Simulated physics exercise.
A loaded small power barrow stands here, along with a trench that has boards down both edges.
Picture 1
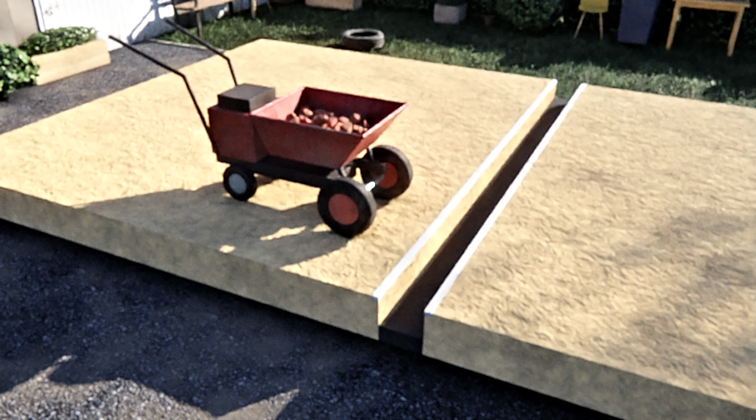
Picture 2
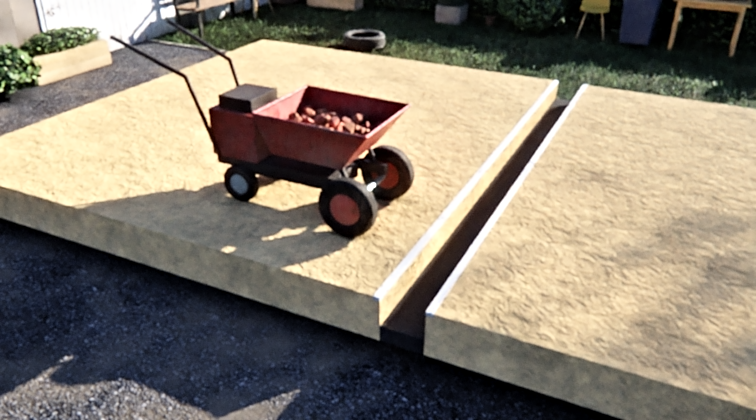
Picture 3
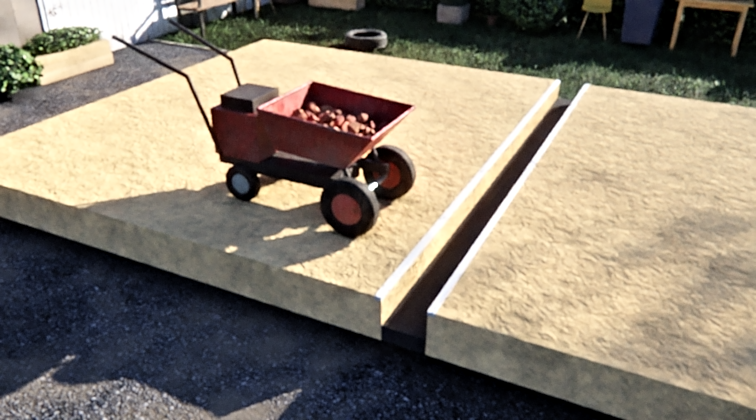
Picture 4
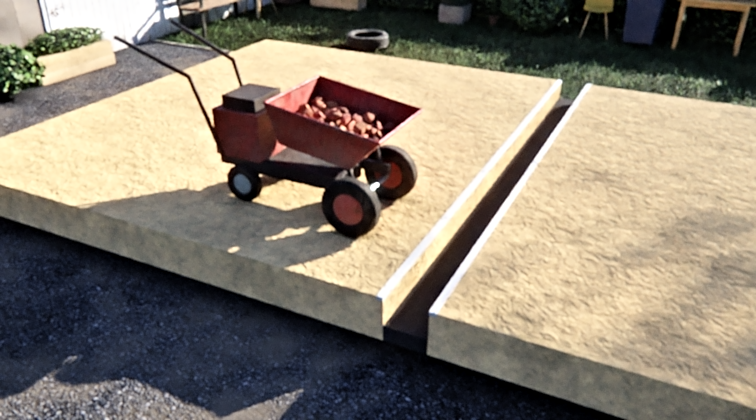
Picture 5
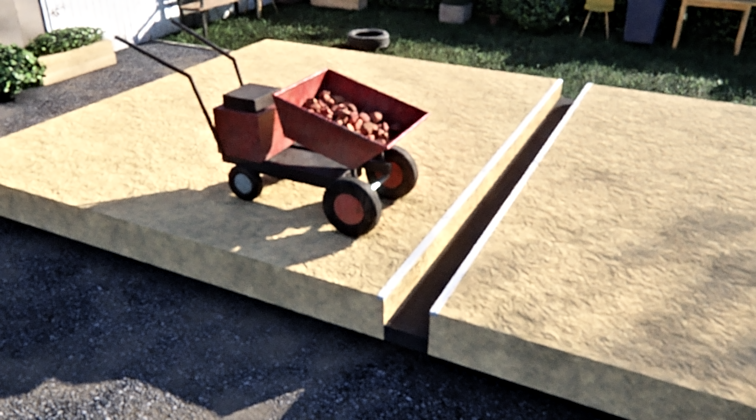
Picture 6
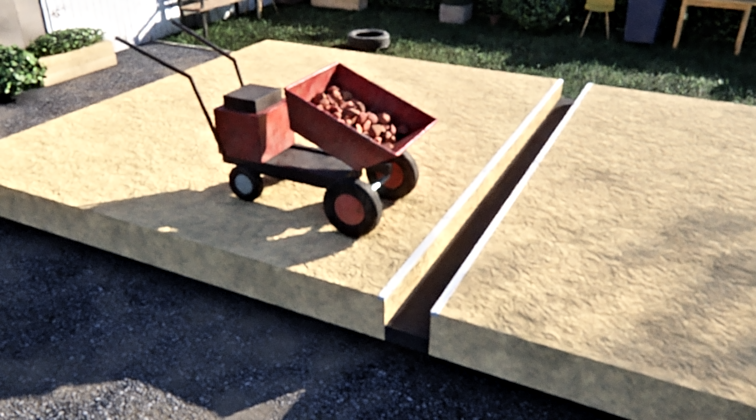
Red skip of a small power barrow tilting gradually forward to the right, carrying reddish rubble beside a narrow board-edged trench.
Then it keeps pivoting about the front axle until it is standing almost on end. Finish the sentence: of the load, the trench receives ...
The majority.
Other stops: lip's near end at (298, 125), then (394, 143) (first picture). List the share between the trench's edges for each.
20 %, then 20 %.
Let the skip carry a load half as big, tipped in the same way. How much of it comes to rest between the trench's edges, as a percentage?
I'd put it at about 100 per cent.
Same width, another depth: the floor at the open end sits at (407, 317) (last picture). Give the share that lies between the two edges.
Something like 80 %.
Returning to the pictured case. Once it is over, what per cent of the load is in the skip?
About 0 in a hundred.
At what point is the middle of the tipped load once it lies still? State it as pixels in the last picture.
Near (464, 250).
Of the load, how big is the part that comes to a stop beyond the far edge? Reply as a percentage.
Call it some 15 percent of the pieces.
Just after the last frame, skip tipped steeply; every one in the skip.
A moment on, skip tipped right over; almost all in the skip; about a tenth in or heaped over the trench; just a few beyond it.
Further on, skip tipped right over; about a tenth in the skip; roughly two thirds in or heaped over the trench; about a tenth beyond it.
When it is over, skip tipped right over; the larger part in or heaped over the trench; about a tenth beyond it.
